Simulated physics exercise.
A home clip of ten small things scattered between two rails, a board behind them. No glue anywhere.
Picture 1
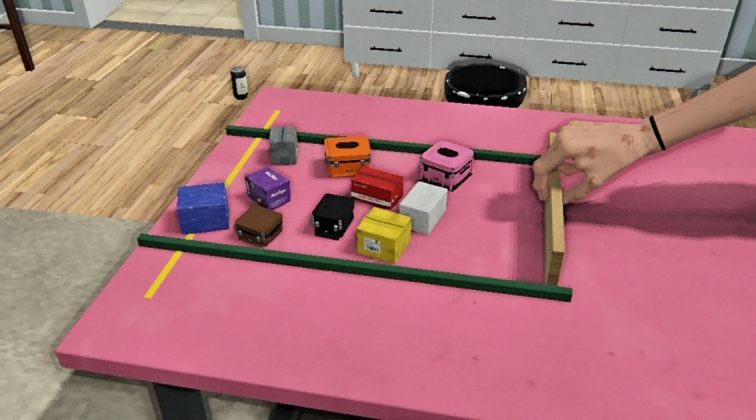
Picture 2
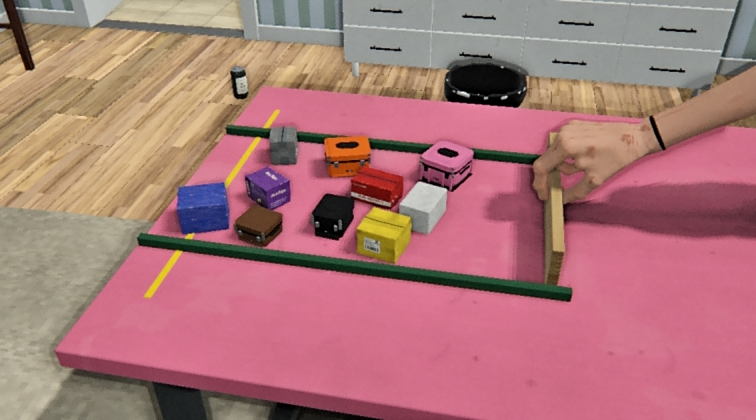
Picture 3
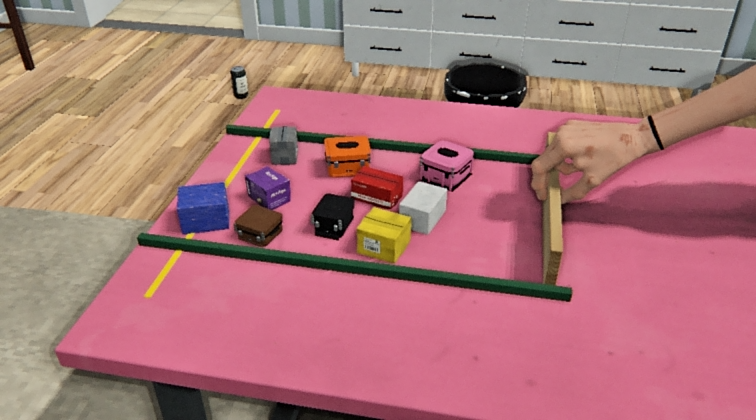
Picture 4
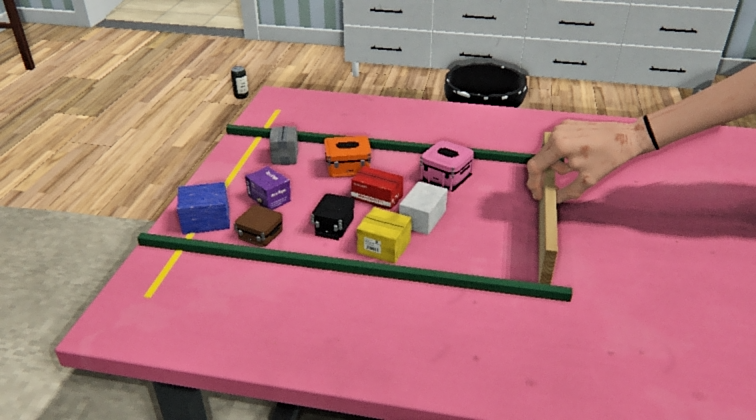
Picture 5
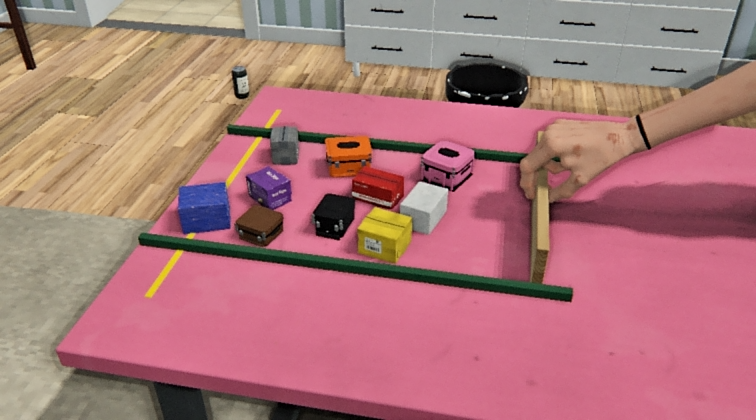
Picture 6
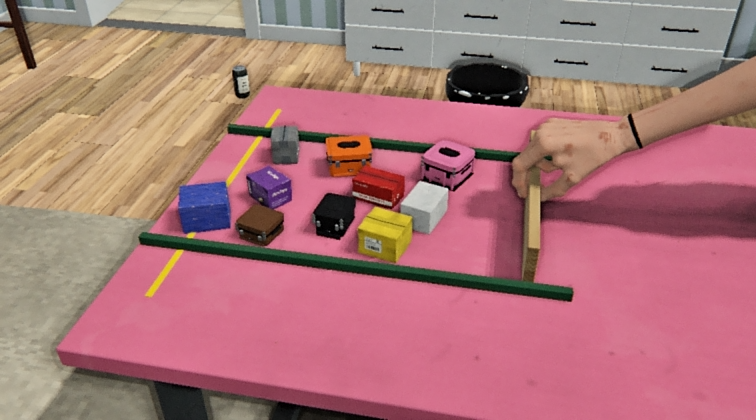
A hand slides a wooden board slightly left between two green rails behind small scattered boxes.
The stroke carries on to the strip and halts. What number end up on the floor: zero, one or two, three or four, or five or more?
The number that fall off is five or more.
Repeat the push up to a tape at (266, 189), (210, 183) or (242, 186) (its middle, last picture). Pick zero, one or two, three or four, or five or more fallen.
For each place: Just one or two; more than four; three to four.
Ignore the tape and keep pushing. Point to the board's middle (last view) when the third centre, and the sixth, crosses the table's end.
Its middle is around (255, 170) and later (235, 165).
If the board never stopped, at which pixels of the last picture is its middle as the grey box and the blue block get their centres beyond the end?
At (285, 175) for the grey box; at (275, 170) for the blue block.
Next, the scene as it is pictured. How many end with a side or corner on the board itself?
In contact: 3.
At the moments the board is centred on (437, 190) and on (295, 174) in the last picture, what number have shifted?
First 2, then 10.
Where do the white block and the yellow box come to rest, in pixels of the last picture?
First (203, 184), then (177, 212).
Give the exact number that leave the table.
The count is 7.
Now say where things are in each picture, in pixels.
In the first frame, blue block (204, 208); grey box (284, 146); purple box (268, 189); board (553, 203); tape (226, 186).
In the second frame, grey box (284, 146); brown case (260, 227).
In the third frame, purple box (268, 188); white block (423, 207).
In the fourth frame, blue block (204, 208); yellow box (384, 235).
In the fifth frame, grey box (285, 146); red box (378, 188).
In the sixth frame, blue block (205, 207); grey box (285, 145); purple box (270, 188); board (532, 200); tape (227, 184).
A little later, none off yet; blue block at rest near (205, 207); grey box at rest near (285, 145); purple box at rest near (270, 188).
Next, none off yet; blue block at rest near (205, 207); grey box shifted a little near (273, 144); purple box at rest near (268, 187).
Later still, none off yet; blue block shifted about its own width near (164, 197); grey box tilted a little near (204, 137); purple box shifted well along near (207, 172).
When it is over, the number that fall off is five or more; down, red box, black case, orange case, brown case, purple box, grey box and blue block.
